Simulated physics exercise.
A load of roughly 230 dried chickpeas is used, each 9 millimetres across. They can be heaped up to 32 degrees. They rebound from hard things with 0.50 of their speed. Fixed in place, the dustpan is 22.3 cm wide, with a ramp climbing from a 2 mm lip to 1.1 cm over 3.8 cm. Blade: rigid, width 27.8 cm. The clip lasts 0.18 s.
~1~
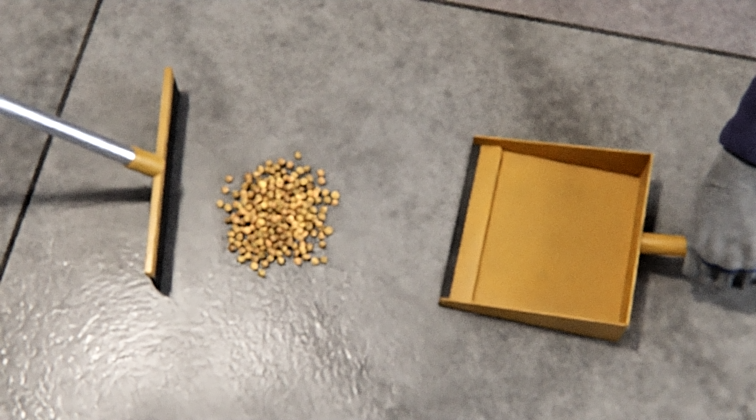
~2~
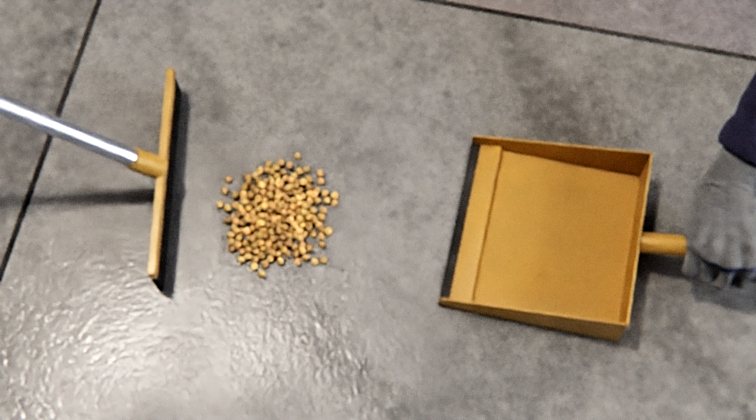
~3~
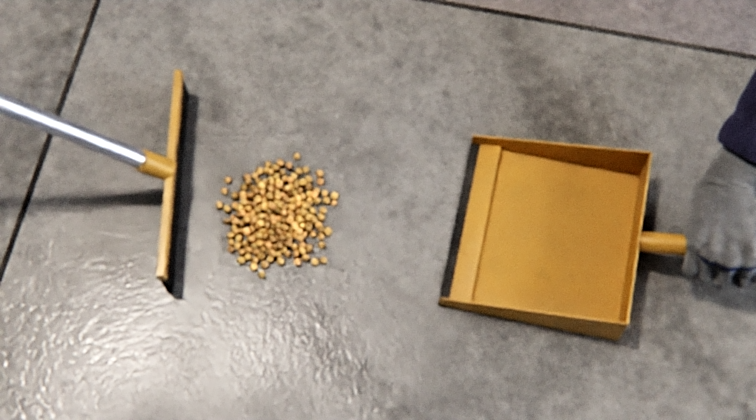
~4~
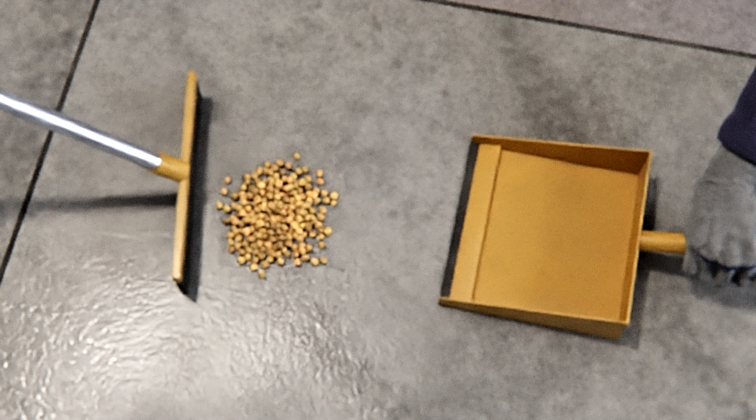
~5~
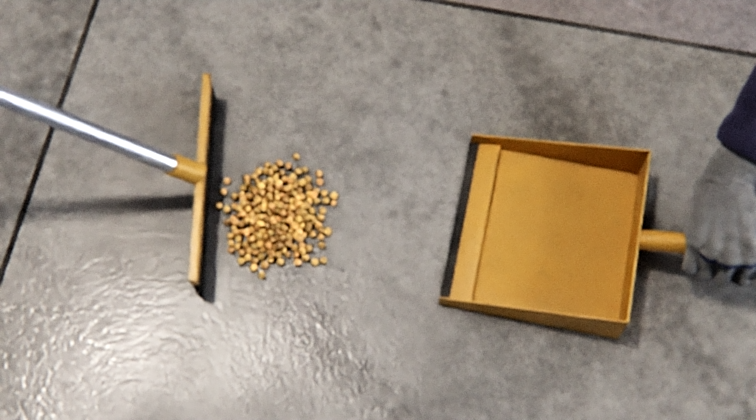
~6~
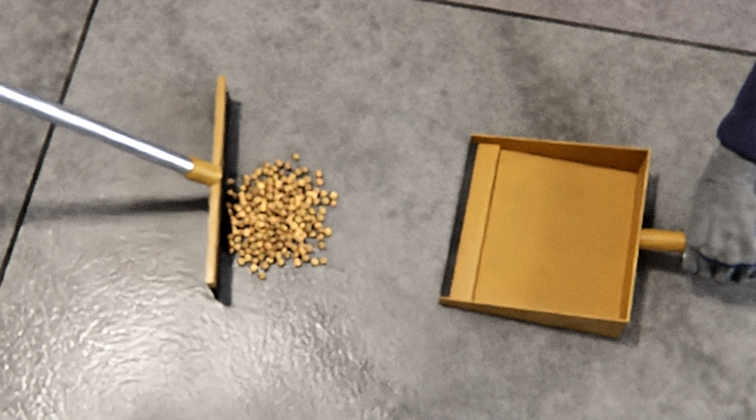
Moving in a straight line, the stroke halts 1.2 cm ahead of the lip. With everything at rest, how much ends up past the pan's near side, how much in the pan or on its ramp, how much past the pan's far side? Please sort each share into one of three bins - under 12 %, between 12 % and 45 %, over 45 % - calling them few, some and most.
Near side: Few. Pan: Some. Far side: Few.
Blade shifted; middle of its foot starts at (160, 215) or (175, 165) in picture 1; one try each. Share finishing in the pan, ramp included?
First try about 20 per cent, second about 40 per cent.
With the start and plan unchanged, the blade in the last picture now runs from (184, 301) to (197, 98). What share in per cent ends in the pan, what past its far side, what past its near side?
The pan gets 0, the far side 0 and the near side 30.
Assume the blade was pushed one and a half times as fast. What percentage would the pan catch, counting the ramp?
About 35 per cent.
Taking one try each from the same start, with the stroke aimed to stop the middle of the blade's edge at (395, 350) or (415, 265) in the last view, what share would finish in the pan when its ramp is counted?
I'd expect around 0 percent, then around 15 percent.
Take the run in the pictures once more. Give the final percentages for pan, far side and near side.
Near side 5 %, pan 30 %, far side 5 %.
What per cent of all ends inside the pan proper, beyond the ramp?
Around 15 percent.
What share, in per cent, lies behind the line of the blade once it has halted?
Some 0 percent of it.
Then, 0.23 s after the last picture, middle of the blade 17 cm from the lip; 0 % over the lip, far side 0 %, near side 5 %.
Then, 0.39 s after the last picture, middle of the blade 8 cm from the lip; 0 % over the lip, far side 0 %, near side 5 %.
Then, 0.68 s after the last picture, middle of the blade 4 cm from the lip; 30 % over the lip, far side 5 %, near side 5 %.
In the end, near side 5 %, pan 30 %, far side 5 %, in front of the lip or behind the blade 60 %.
